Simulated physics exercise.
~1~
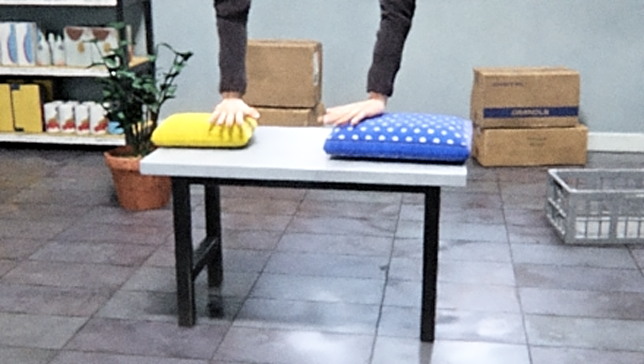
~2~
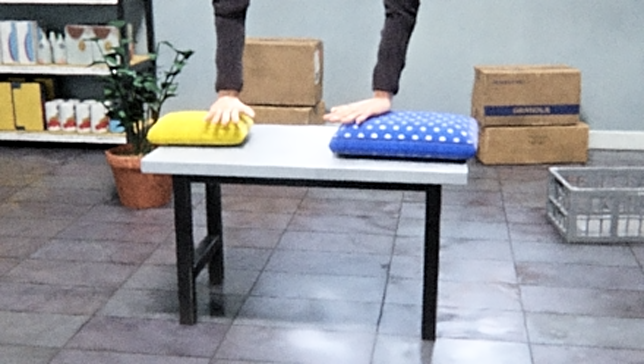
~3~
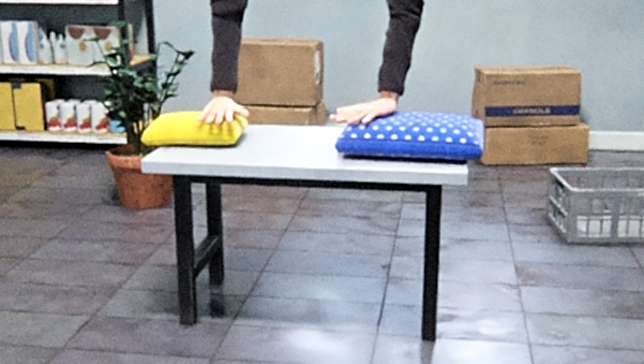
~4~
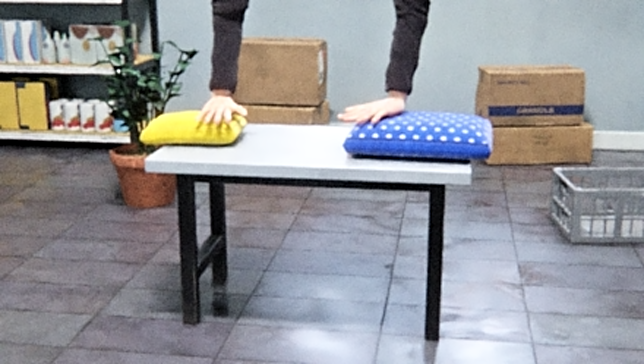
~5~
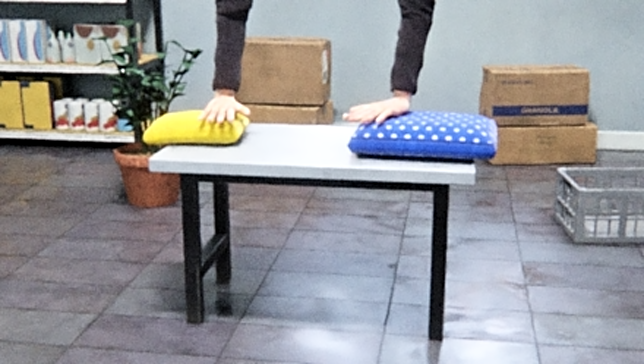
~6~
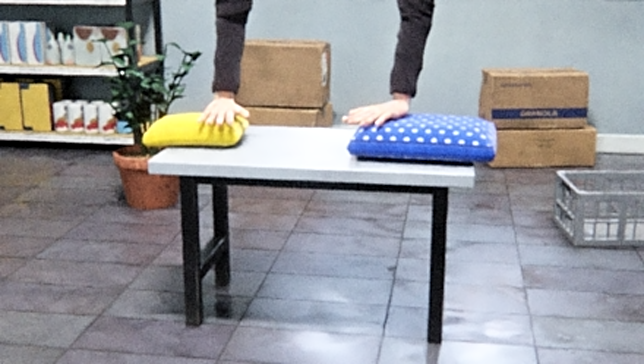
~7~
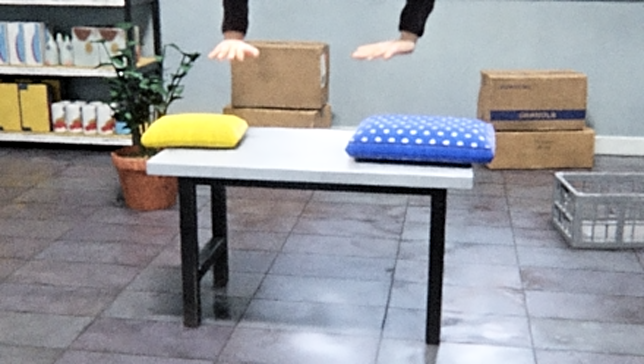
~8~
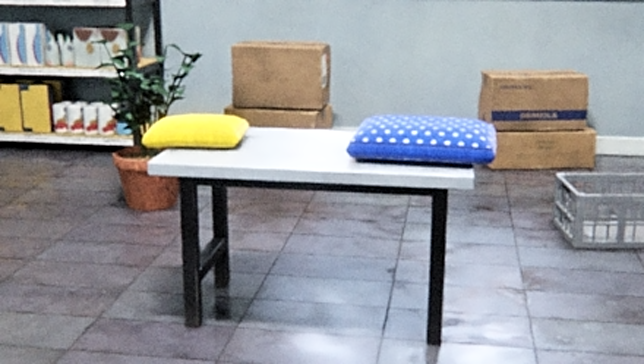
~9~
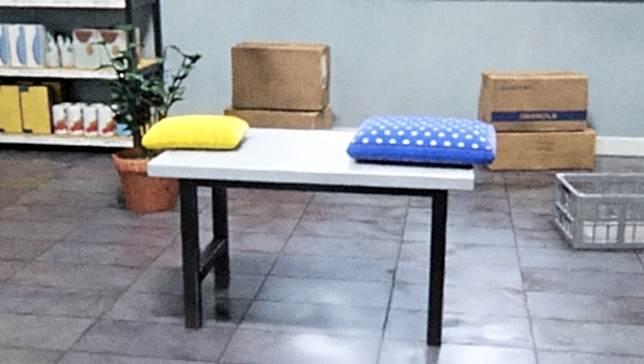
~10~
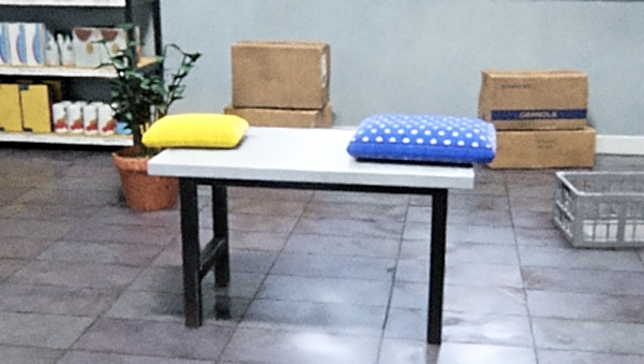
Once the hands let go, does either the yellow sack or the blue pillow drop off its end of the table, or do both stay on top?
Both stay on top. The yellow sack remains at the left end and the blue pillow holds its place at the right end.
